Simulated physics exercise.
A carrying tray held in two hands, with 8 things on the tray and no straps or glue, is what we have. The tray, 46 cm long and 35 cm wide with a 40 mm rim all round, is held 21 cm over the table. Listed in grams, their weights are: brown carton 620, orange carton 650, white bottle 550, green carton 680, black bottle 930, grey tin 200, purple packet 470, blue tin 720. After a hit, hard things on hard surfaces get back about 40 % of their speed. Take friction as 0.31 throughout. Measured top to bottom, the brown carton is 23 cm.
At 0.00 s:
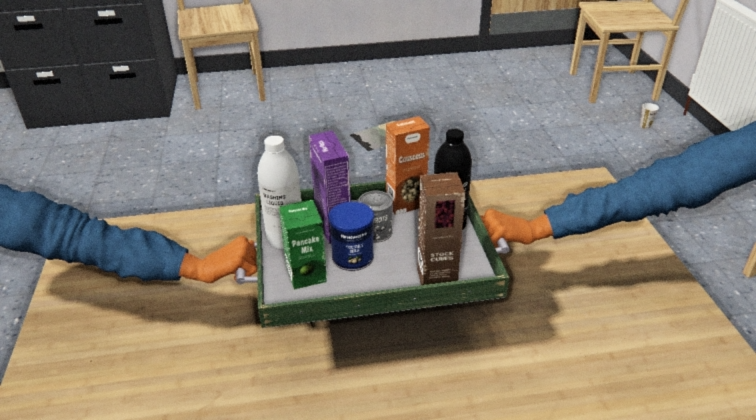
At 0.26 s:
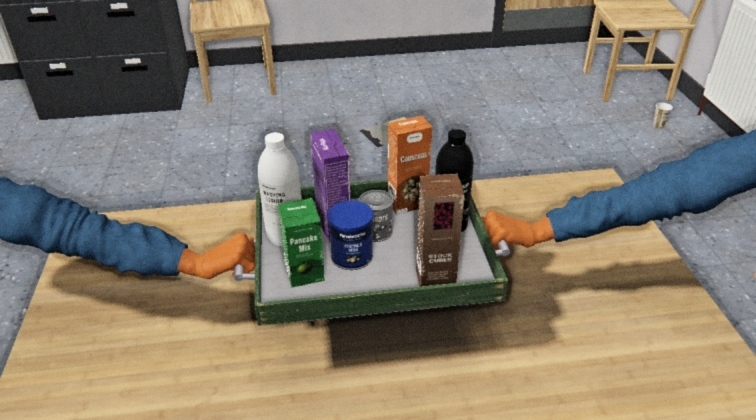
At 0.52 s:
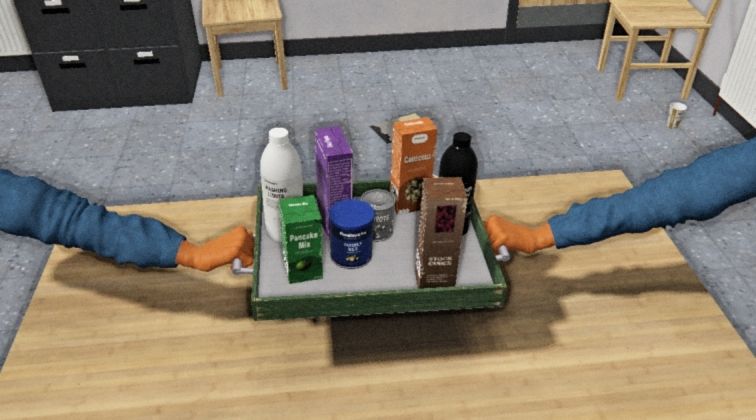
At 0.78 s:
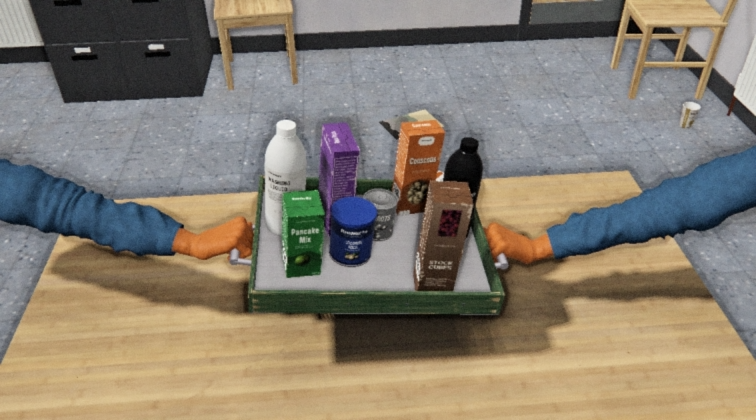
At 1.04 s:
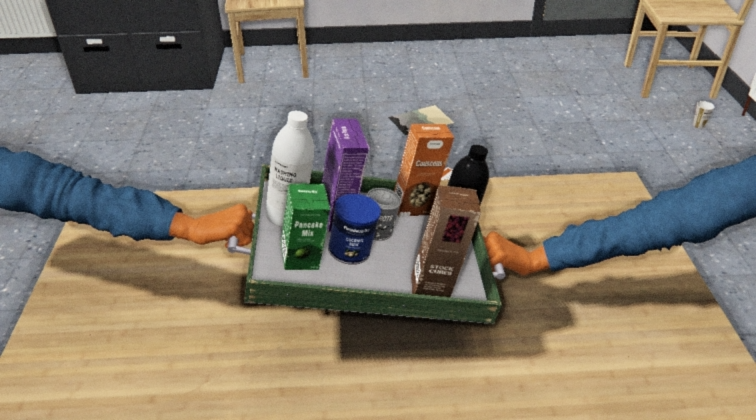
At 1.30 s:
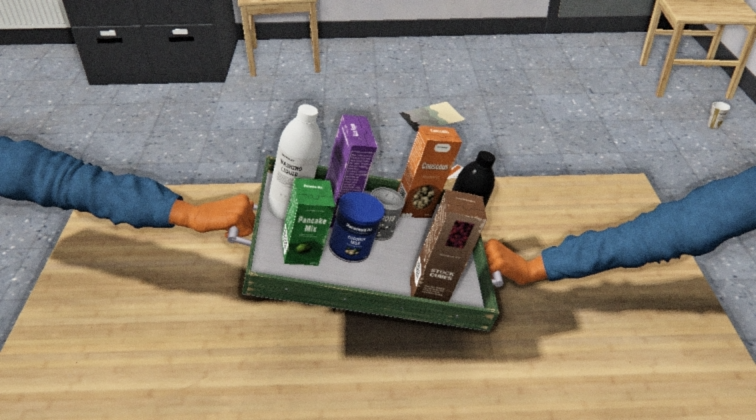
Over a wooden table, two hands tilt a loaded green tray down to the right.
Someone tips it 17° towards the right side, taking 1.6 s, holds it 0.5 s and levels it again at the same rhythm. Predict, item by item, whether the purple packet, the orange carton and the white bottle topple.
The purple packet does topple. The orange carton does topple. The white bottle does not topple.
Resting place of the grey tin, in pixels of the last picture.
Rest position, about (424, 211) px.
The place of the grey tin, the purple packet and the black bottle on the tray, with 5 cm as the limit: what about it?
Note: Grey tin departs its position. Purple packet departs its position. Black bottle is left in place.
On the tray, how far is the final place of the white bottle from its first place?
Some 1 cm.
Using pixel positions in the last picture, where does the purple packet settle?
It ends near (424, 179).
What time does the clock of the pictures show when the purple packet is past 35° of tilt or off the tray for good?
Roughly at the 1.8 s mark.
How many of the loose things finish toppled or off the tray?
That comes to 3.
By 2.20 s, tilt 17°, right edge down; orange carton now off the tray; purple packet rocked 67° off its seat near (404, 182); grey tin 10 cm from its spot.
By 3.00 s, tilt 8°, right edge down; brown carton now off the tray; purple packet on its side near (426, 185); grey tin 10 cm from its spot.
When it is over (4.3 s), off the tray and tipped over, brown carton and orange carton; lying over on the tray, purple packet; not toppled but over 5 cm from the start, grey tin; the other 4 within 5 cm of the start. End places, in pixels of the last picture, purple packet near (424, 179), orange carton near (585, 293).
